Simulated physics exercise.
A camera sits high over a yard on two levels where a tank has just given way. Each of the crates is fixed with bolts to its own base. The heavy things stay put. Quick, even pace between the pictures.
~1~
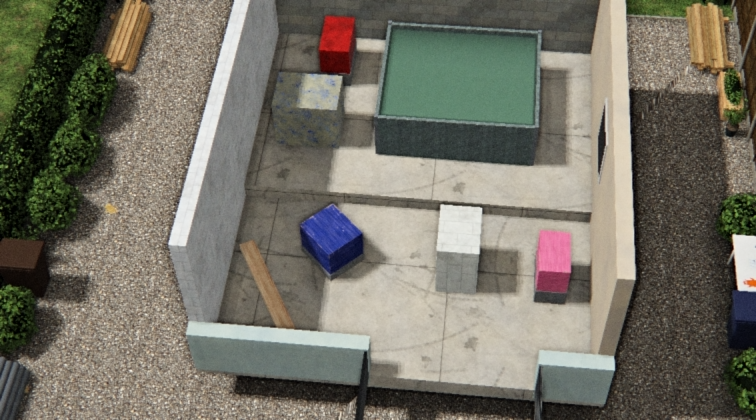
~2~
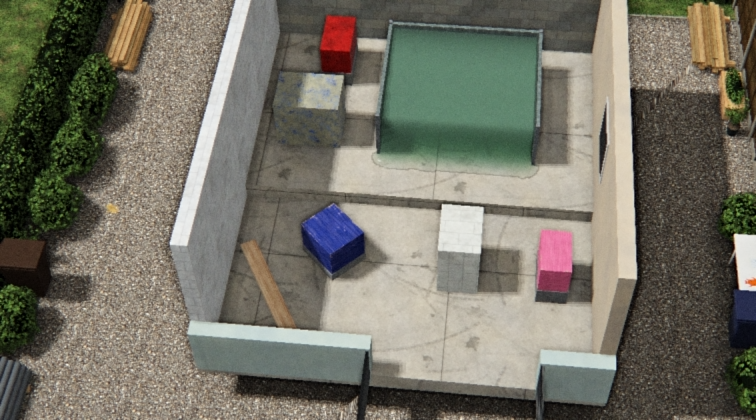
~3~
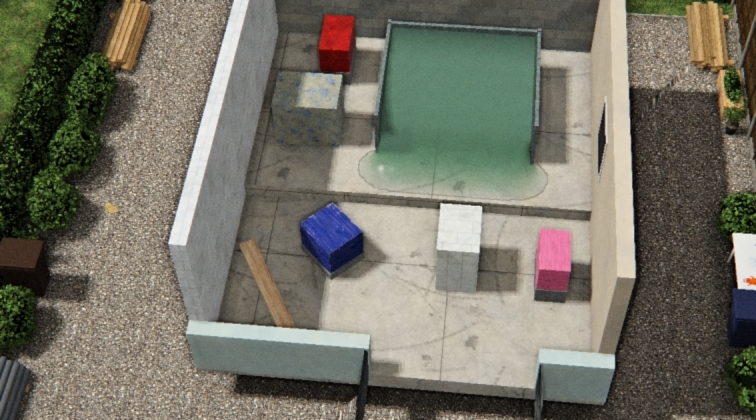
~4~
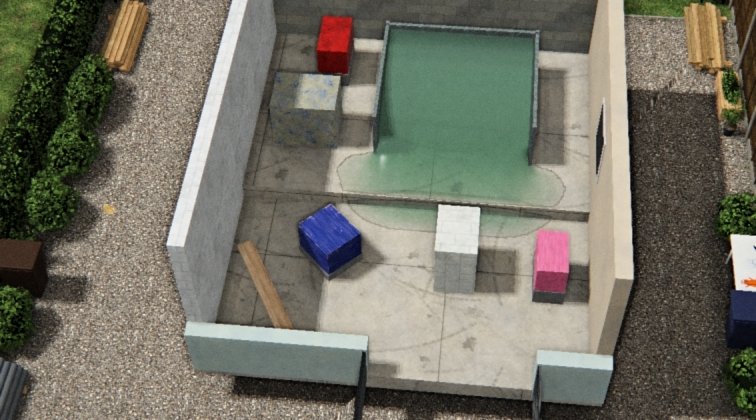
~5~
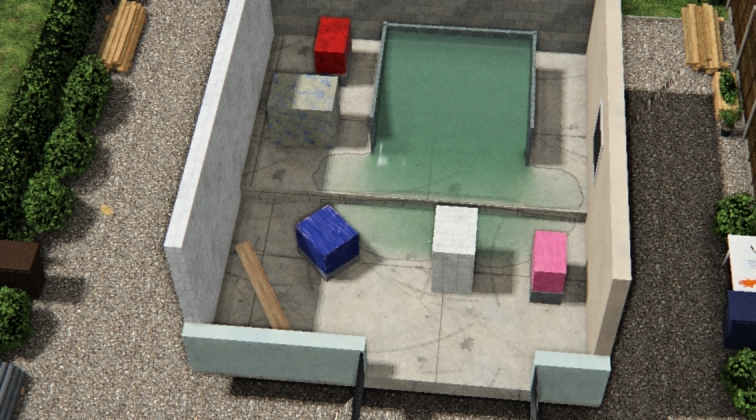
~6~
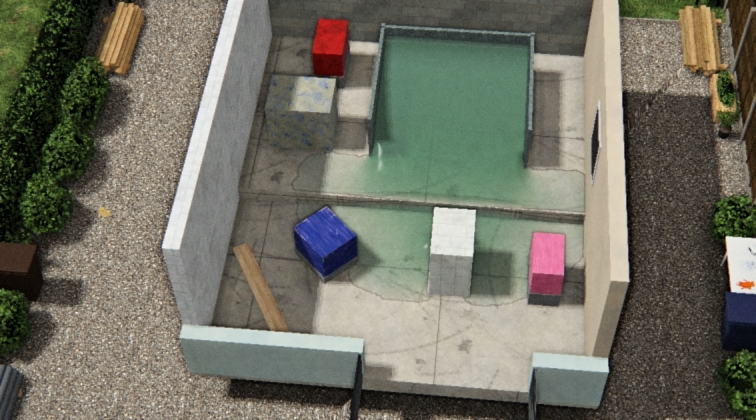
Walled concrete yard on two levels with green water pouring from an open-fronted tank, spreading over the step and around blocks.
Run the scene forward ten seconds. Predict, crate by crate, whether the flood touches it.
My prediction: The pink crate is touched; the blue crate is touched; the red crate remains untouched.
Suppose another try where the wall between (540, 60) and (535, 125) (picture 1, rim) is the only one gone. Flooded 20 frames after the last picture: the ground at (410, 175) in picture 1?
Check at the point: Never reached.
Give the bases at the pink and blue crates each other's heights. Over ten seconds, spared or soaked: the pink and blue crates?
Result - pink crate: Hit; blue crate: Hit.
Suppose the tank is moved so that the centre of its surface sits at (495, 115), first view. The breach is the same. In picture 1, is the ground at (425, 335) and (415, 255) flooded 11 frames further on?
The first is wetted, and then the second is wetted.
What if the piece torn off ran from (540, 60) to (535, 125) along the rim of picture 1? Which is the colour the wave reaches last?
That would be the blue one.
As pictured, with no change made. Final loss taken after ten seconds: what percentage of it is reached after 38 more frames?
About 70 per cent.
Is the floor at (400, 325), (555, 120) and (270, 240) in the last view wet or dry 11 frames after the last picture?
First spot swamped, second spot clear, third spot swamped.
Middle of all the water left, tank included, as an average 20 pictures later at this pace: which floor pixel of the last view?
Centre point: Around (422, 237).
A moment on, water covers 50 % of the floor; the pink crate water round its plinth, the blue crate water round its plinth, the red crate not reached.
Next, water covers 60 % of the floor; the pink crate water round its plinth, the blue crate water round its plinth, the red crate not reached.
Then, water covers 65 % of the floor; the pink crate water round its plinth, the blue crate water round its plinth, the red crate not reached.
Later, water covers 65 % of the floor; the pink crate water round its plinth, the blue crate water round its plinth, the red crate not reached.
In the end, water covers 60 % of the floor; the pink crate was topped, the blue crate was topped, the red crate stayed above the water.
